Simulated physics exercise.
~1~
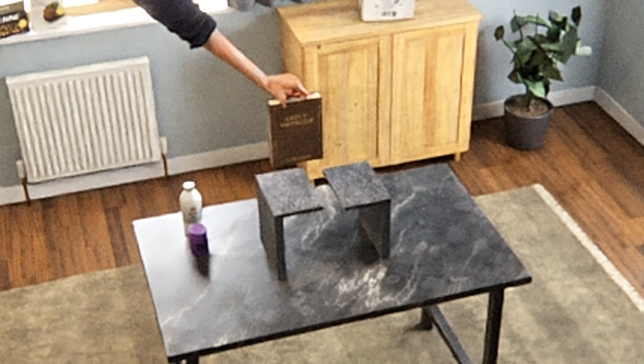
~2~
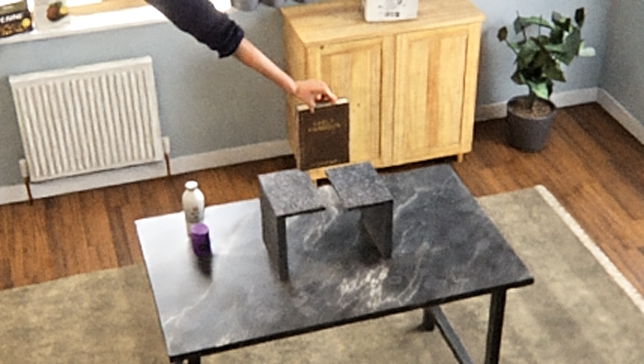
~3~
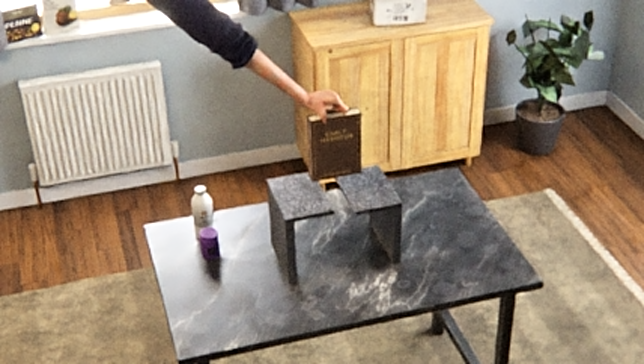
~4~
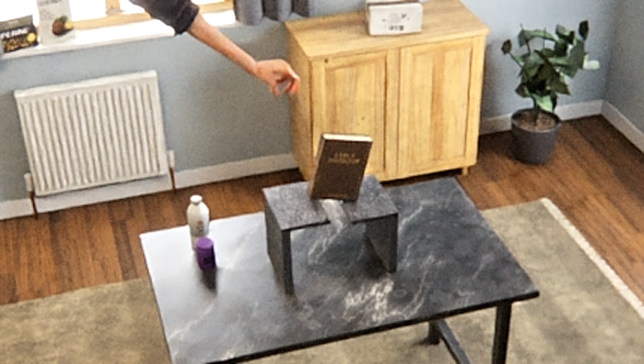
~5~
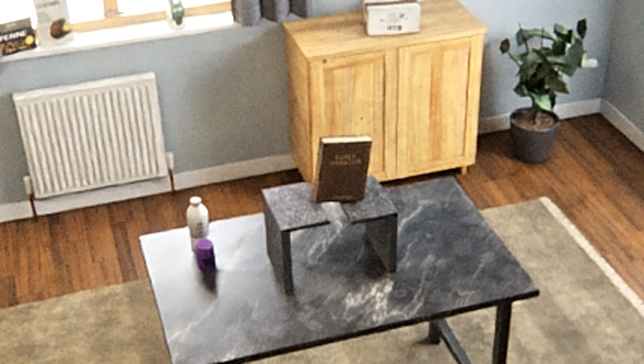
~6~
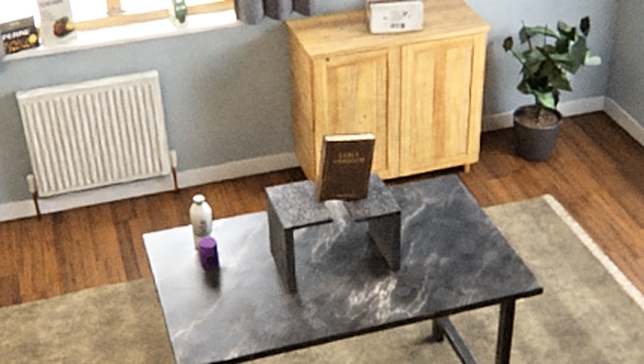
A brown book hangs upright from a person's hand above a dark stand with a gap in its top, set on a black marbled table. A white bottle and a purple jar stand to the left, with a radiator, a wooden cabinet and a potted plant behind. The hand carries the book a little to the right and lowers it toward the gap. It then lets go and draws back to the left, leaving the book slightly tilted. The book stays on top of the stand, leaning and still, while the bottle and jar remain in place.
